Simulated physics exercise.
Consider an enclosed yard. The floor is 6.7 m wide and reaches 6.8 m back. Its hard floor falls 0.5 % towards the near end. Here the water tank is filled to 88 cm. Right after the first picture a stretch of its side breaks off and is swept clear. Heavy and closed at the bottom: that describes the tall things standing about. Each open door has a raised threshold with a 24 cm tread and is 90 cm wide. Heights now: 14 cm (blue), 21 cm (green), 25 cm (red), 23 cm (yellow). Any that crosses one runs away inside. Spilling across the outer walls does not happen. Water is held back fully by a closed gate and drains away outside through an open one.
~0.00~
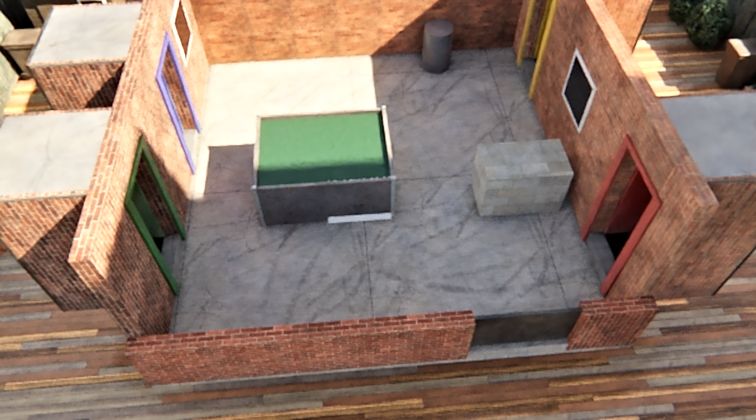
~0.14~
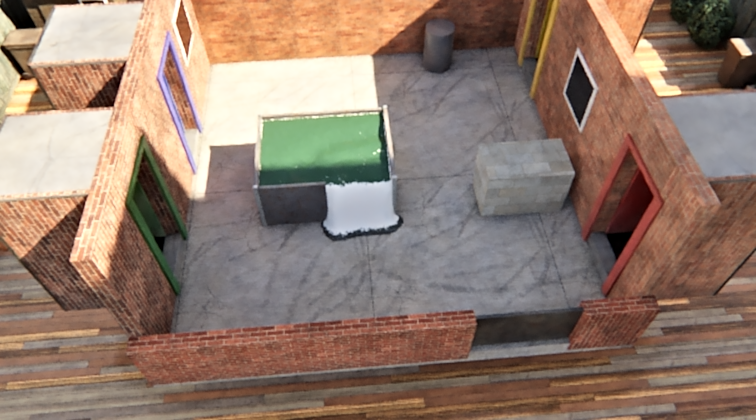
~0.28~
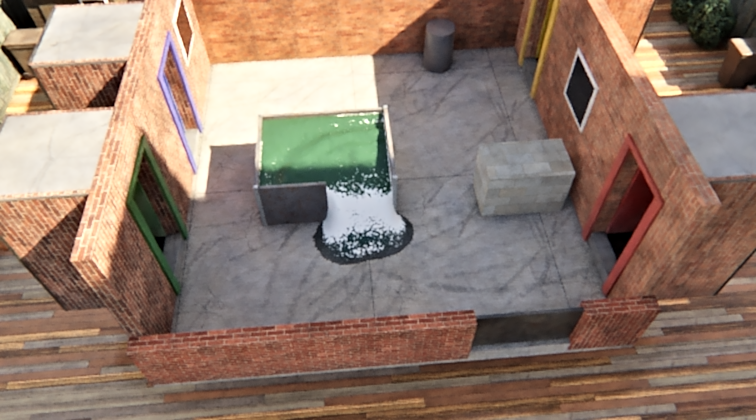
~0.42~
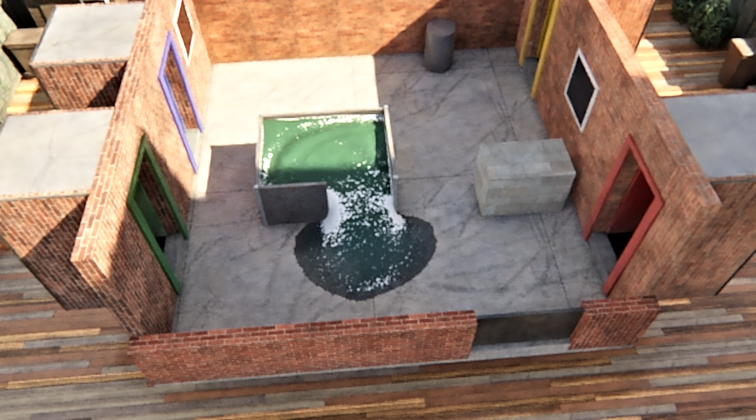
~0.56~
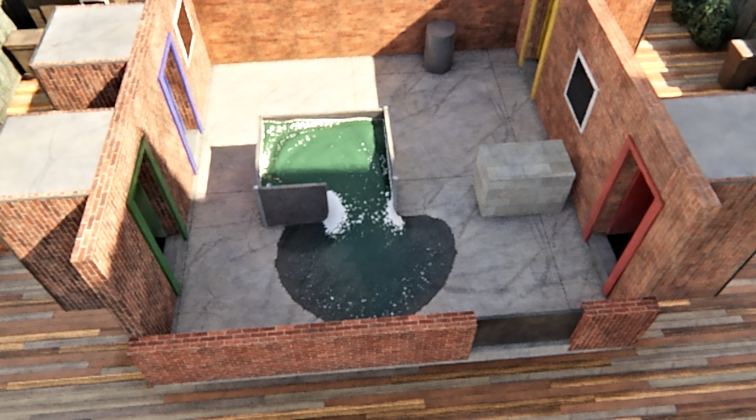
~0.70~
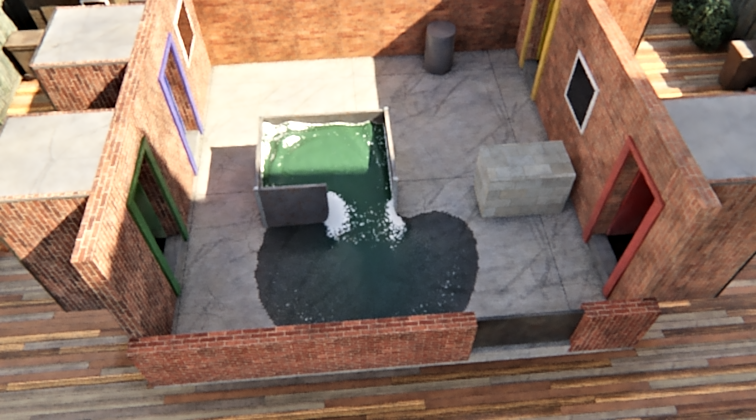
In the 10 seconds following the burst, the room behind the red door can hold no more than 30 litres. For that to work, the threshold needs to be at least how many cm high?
At least about 22 cm high.
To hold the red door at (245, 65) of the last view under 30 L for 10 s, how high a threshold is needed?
Close to 9.5 cm at the least.
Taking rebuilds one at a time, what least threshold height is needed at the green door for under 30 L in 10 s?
For green: Close to 9.0 cm.
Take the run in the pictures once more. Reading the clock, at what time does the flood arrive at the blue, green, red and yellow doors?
The blue door at 3.4 s, the green door at 2.0 s, the red door at 2.0 s, the yellow door at 3.4 s.
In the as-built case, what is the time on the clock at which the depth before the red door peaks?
I'd say near 2.8 seconds.
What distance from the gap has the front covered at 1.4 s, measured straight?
Roughly 4.0 metres.
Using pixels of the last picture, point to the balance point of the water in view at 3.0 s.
The water is centred around (375, 250) in the last picture's pixels.
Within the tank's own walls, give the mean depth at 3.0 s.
Mean depth: Approx. 32 cm.
After 1.4 s water covers 25 % of the floor, deepest (48 cm) near (377, 334); it has not reached the red door.
After 3.0 s water covers 40 % of the floor, deepest (34 cm) near (593, 328); 28 cm at the red door, 10 litres in over its 25 cm threshold.
After 10.0 s water covers 95 % of the floor, deepest (15 cm) near (256, 355); 10 cm at the red door, 16 litres in over its 25 cm threshold.
At the red door as built, the water arrived by 2.0 s and peaked near 30 cm at 2.8 s.
With a threshold of 19.5 cm, 52 litres would have come in within the 10 s; with 26 cm, 13 litres. So under 30 litres takes about 22 cm.
